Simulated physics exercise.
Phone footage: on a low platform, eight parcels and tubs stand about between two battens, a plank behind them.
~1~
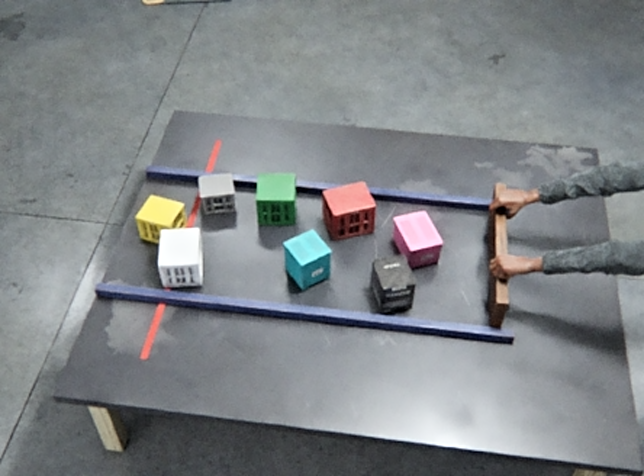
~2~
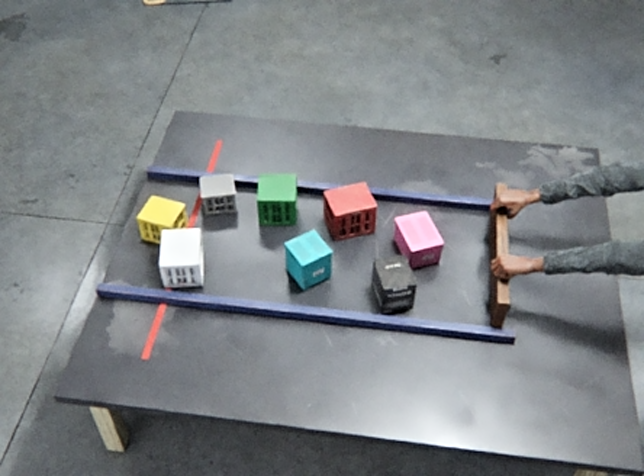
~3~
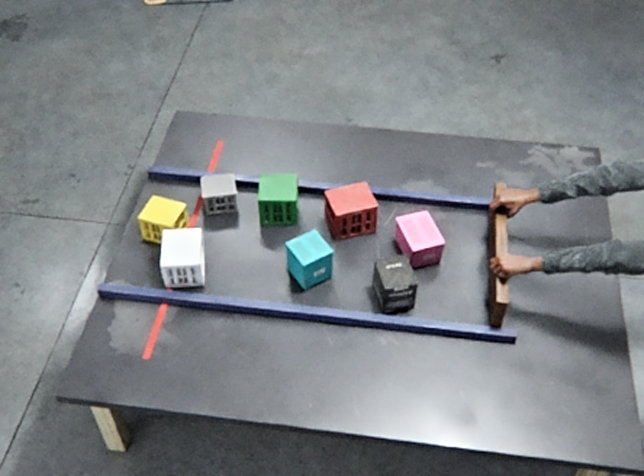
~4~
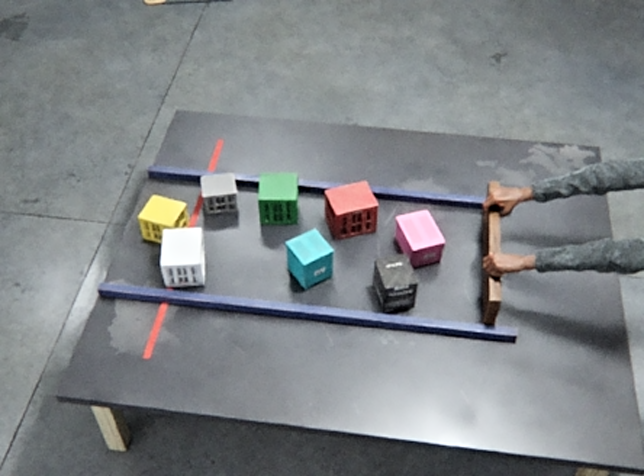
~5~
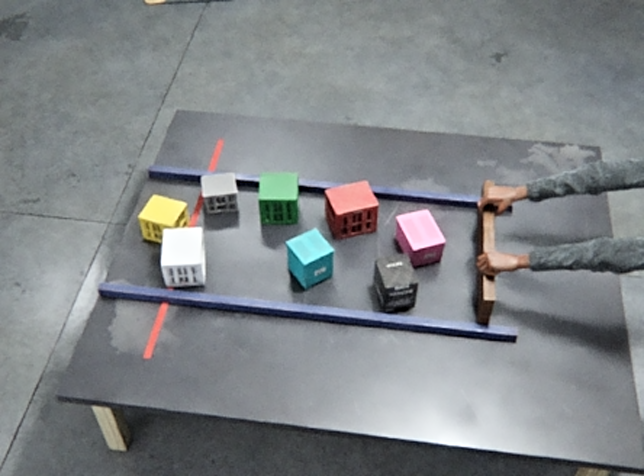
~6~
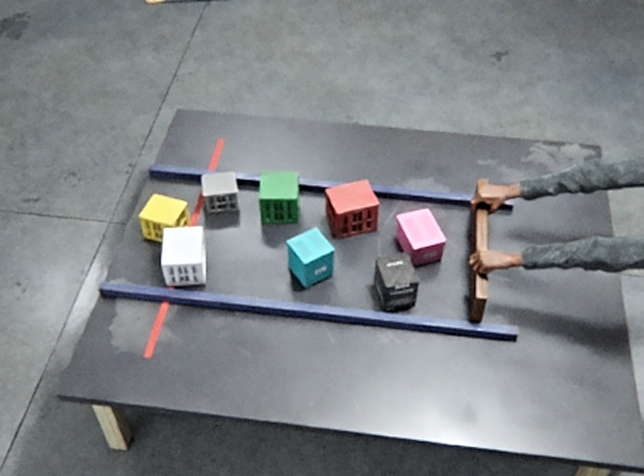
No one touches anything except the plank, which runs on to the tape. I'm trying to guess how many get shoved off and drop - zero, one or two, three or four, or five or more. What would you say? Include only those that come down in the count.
I would say three or four.
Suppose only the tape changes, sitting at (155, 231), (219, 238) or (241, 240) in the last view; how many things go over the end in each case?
The counts would be 6, 1 and 1.
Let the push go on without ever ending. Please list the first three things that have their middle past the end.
It goes the grey crate, after that the green crate, and after that the white crate.
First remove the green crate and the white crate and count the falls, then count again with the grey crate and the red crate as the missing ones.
First 1, then 1.
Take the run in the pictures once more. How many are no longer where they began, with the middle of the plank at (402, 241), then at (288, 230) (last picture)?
At the first place 3, at the second 6.
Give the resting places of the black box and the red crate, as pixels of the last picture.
Black box at about (160, 254), red crate at about (152, 180).
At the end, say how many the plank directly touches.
That would be 2 of them.
A little later, none off yet; yellow crate at rest near (165, 220); white crate at rest near (185, 256); grey crate at rest near (220, 193).
Next, none off yet; yellow crate at rest near (165, 220); white crate at rest near (185, 256); grey crate shifted about its own width near (172, 181).
When it is over, the number that fall off is three or four; down, green crate, grey crate and white crate.
